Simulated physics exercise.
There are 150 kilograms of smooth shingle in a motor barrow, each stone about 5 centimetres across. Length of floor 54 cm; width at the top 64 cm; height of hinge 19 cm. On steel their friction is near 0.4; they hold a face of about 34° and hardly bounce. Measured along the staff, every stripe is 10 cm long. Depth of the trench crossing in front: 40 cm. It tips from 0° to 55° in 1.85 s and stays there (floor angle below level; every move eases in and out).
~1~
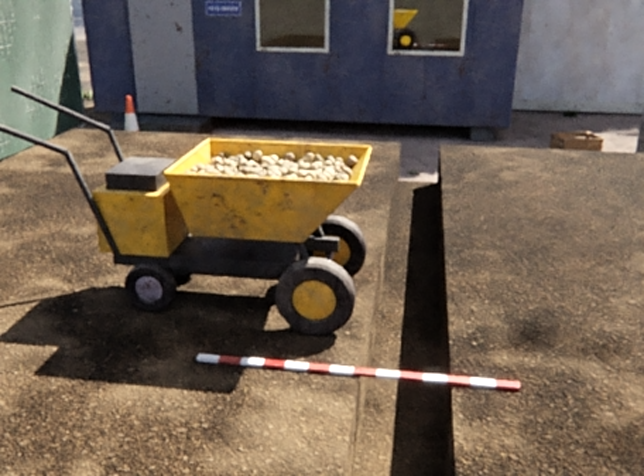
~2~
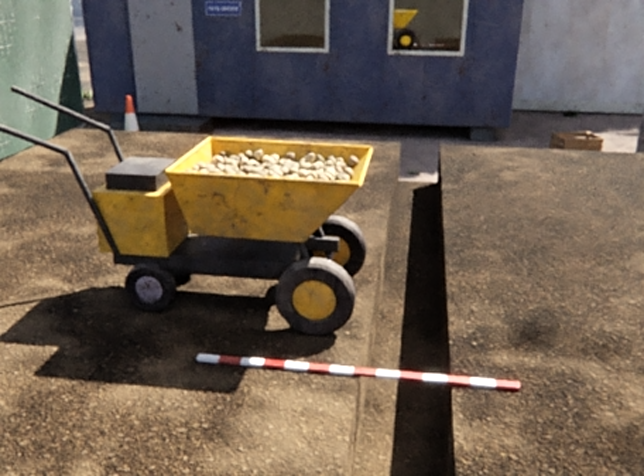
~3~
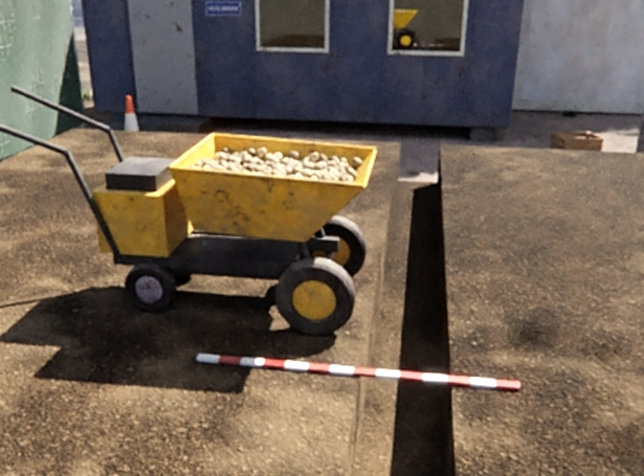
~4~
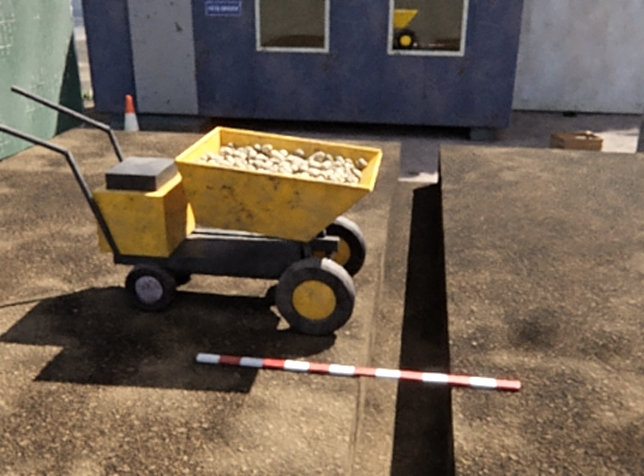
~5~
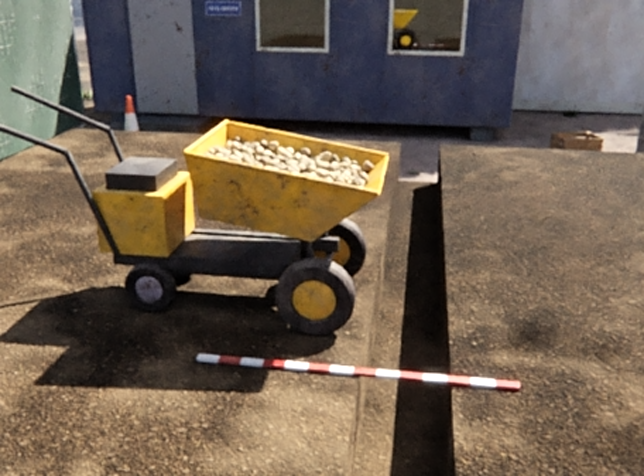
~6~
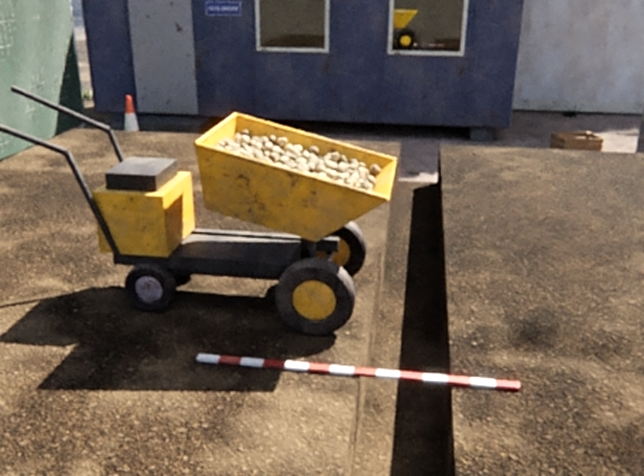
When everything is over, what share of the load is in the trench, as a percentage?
Close to 22 in a hundred.
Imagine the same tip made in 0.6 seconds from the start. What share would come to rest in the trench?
Estimate: About 10 %.
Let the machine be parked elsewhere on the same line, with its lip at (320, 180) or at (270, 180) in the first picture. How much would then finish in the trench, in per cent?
From the first spot near 50, from the second near 70 per cent.
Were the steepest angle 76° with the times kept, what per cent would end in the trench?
Roughly 20 percent.
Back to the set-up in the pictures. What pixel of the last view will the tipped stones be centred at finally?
Roughly at (478, 313).
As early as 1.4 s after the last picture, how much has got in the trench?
Roughly 0 percent of the load.
Then, 0.8 s after the last picture the floor is at 46°, 100 % in the skip; the foremost stones are at (433, 233).
Then, 1.4 s after the last picture the floor is at 55°, 79 % in the skip, 1 % in the trench, 20 % past the trench; the foremost stones are at (524, 328).
Then, 1.7 s after the last picture the floor is at 55°, 58 % in the skip, 2 % in the trench, 40 % past the trench; the foremost stones are at (585, 328).
Then, 3.7 s after the last picture the floor is at 55°, 27 % in the skip, 22 % in the trench, 51 % past the trench; the foremost stones are at (631, 303).
